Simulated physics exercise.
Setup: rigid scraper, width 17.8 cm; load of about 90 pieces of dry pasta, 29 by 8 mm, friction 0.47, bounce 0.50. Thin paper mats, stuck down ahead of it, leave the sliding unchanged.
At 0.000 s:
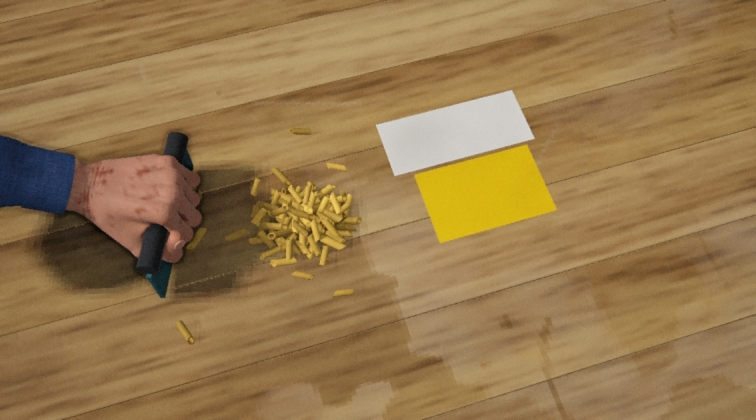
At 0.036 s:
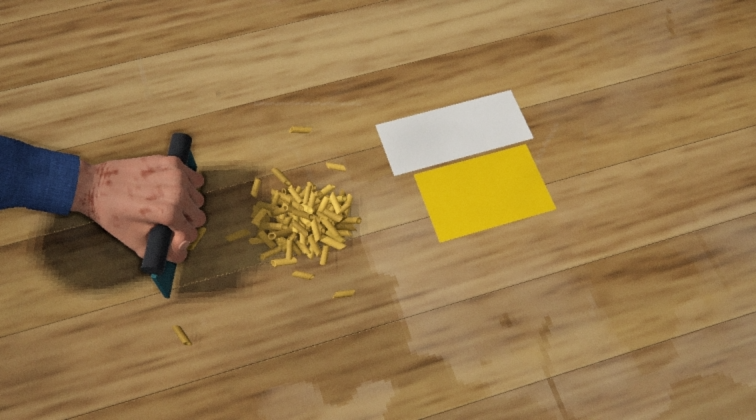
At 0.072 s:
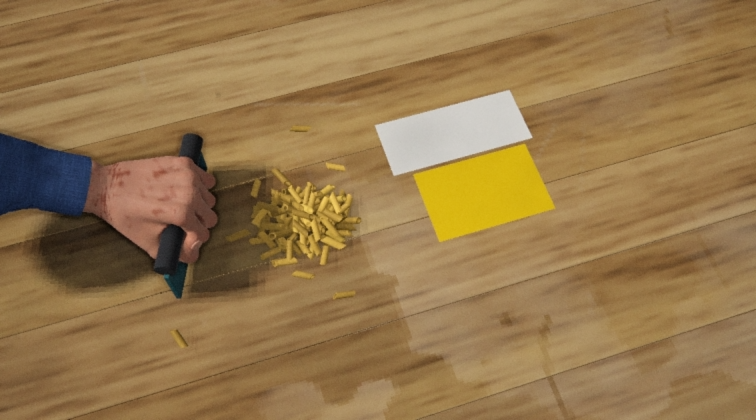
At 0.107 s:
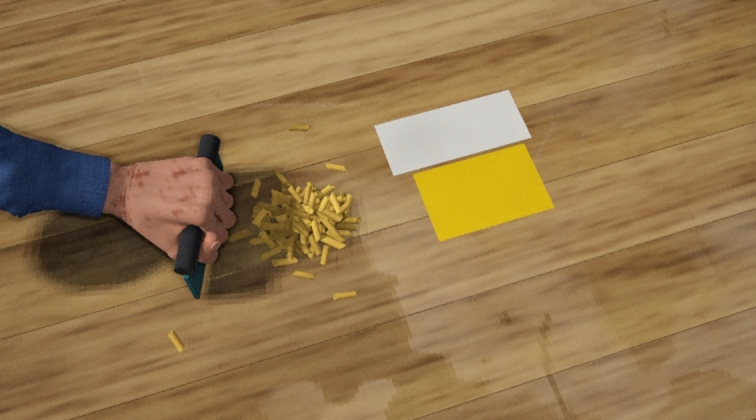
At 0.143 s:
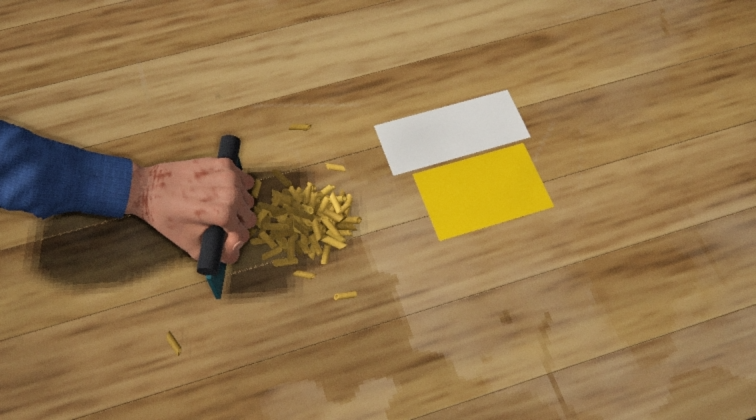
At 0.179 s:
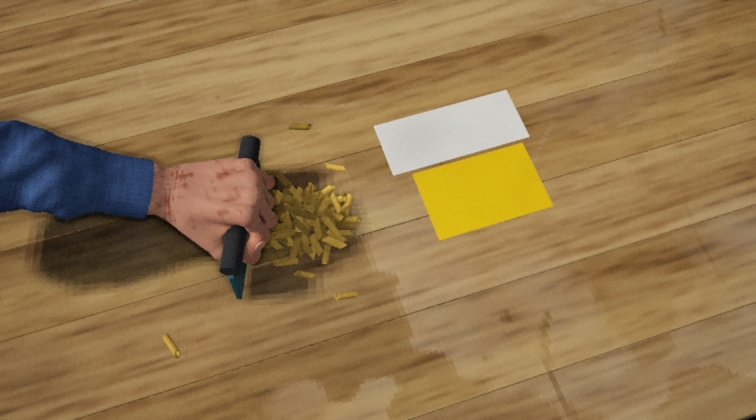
Hand in a blue sleeve sliding a dark scraper rightward across a wooden floor into a pile of short yellow pasta pieces.
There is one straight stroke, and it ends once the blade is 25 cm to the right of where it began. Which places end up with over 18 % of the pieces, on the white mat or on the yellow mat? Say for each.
The white mat: 18 % or less; the yellow mat: Over 18 %.
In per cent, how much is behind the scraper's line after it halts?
I'd say some 0 per cent.
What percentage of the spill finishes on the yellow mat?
Estimated share: Close to 40 %.
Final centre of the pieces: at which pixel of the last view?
The middle of the pieces at rest is roughly at (449, 225).
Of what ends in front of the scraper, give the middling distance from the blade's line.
Distance: Approx. 7 cm.
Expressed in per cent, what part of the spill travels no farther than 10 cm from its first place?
Roughly 0 percent.
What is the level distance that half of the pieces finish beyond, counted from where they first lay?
That comes to about 18 cm.
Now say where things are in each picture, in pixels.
In the first picture, scraper from (152, 278) to (182, 147); moved 0.0 cm; 0 pieces shifted; middle of the spill at (303, 215); yellow mat at (485, 192); white mat at (455, 132).
In the second picture, scraper from (157, 278) to (186, 147); moved 0.4 cm; 1 pieces shifted; middle of the spill at (303, 215).
In the third picture, scraper from (169, 279) to (197, 148); moved 1.7 cm; 3 pieces shifted; middle of the spill at (303, 215).
In the fourth picture, scraper from (189, 279) to (214, 149); moved 3.7 cm; 5 pieces shifted; middle of the spill at (303, 215).
In the fifth picture, scraper from (211, 279) to (234, 150); moved 6.1 cm; 6 pieces shifted; middle of the spill at (303, 215).
In the sixth picture, scraper from (233, 279) to (253, 150); moved 8.5 cm; 15 pieces shifted; middle of the spill at (304, 215); yellow mat at (482, 190); white mat at (452, 132). Its speed is about 0.66 m/s, heading 18 degrees towards the viewer.
Then, at 0.36 s, scraper 20 cm from its start, spill 12 cm wide; off the mats 100 %.
After 0.55 s, scraper 27 cm from its start, spill 14 cm wide; yellow mat 50 %, off the mats 50 %.
Then, at 0.71 s, scraper 27 cm from its start, spill 15 cm wide; yellow mat 45 %, off the mats 55 %.
At rest (2.3 s), yellow mat 40 %, white mat 0 %, off the mats 60 %.
